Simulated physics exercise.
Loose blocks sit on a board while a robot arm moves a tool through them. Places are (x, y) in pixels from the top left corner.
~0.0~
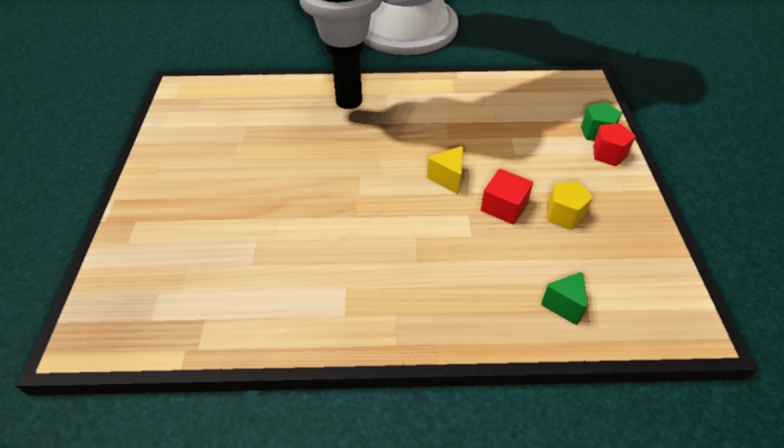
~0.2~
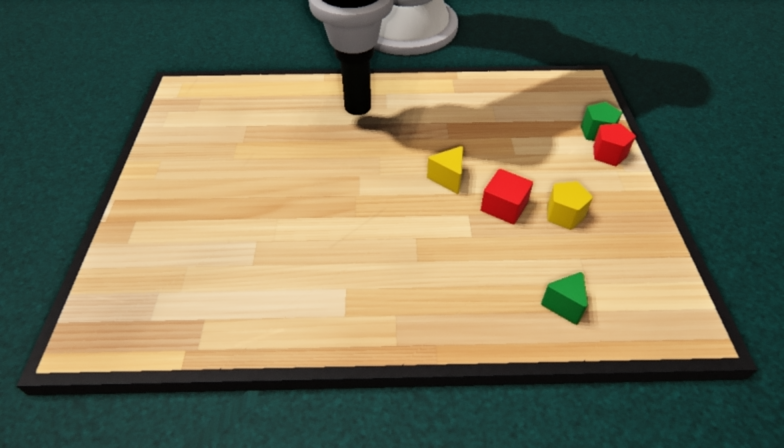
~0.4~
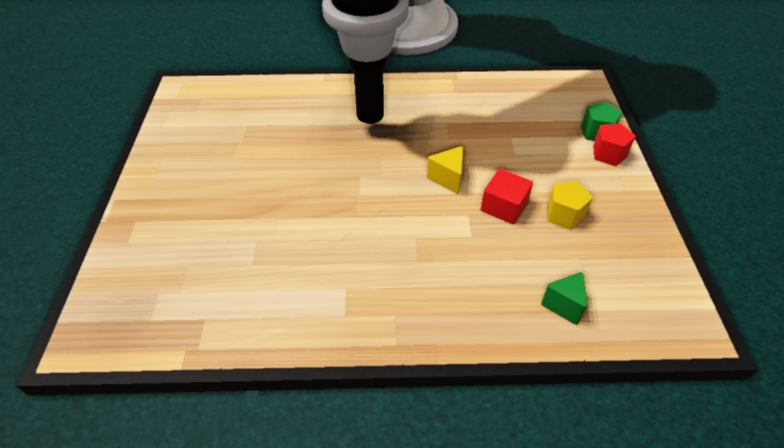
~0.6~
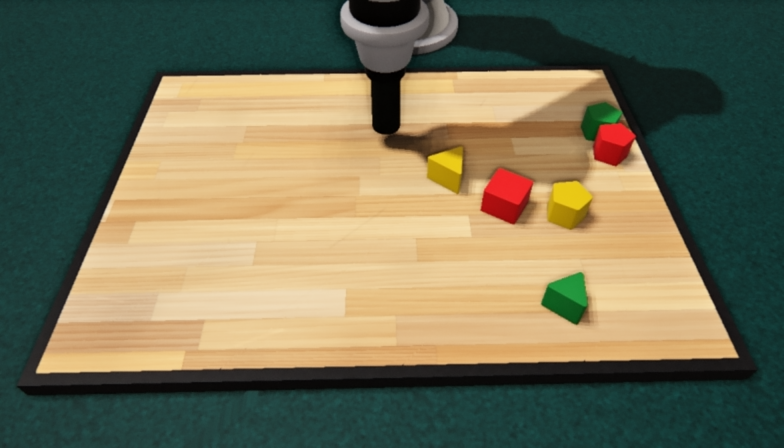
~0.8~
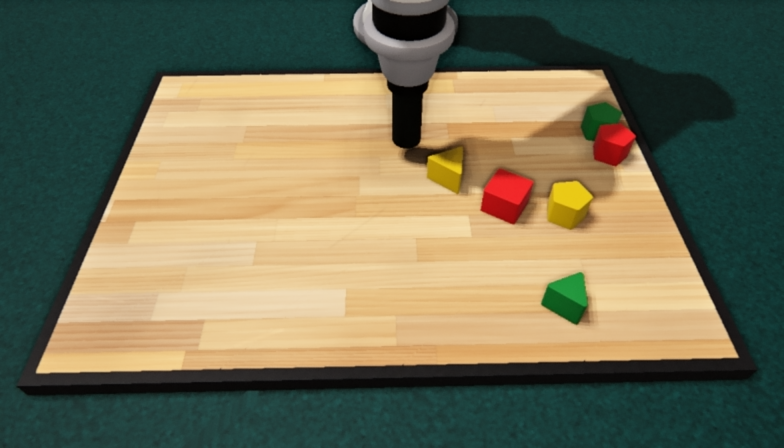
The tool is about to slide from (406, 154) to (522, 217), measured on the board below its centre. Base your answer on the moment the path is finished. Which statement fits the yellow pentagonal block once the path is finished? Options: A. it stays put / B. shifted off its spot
I'll go with B - shifted off its spot.
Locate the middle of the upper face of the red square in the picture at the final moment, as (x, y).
At pixel (568, 214).
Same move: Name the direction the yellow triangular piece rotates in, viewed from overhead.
Clockwise, looking down.
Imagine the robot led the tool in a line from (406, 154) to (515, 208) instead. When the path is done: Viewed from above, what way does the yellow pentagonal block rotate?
It spins against the clock.
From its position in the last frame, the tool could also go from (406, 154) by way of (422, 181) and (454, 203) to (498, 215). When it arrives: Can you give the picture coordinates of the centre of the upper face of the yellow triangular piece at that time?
I'd guess (484, 169).
The first path, step by step. One third of the way, tool (443, 160); yellow triangular piece (465, 167), turned 10° anticlockwise.
Two thirds of the way, tool (483, 180); yellow triangular piece (496, 194); red square (529, 196), turned 25° anticlockwise.
At the end, tool (526, 203); yellow triangular piece (520, 217), turned 35° clockwise; red square (568, 214), turned 45° anticlockwise; yellow pentagonal block (597, 199), turned 25° anticlockwise.
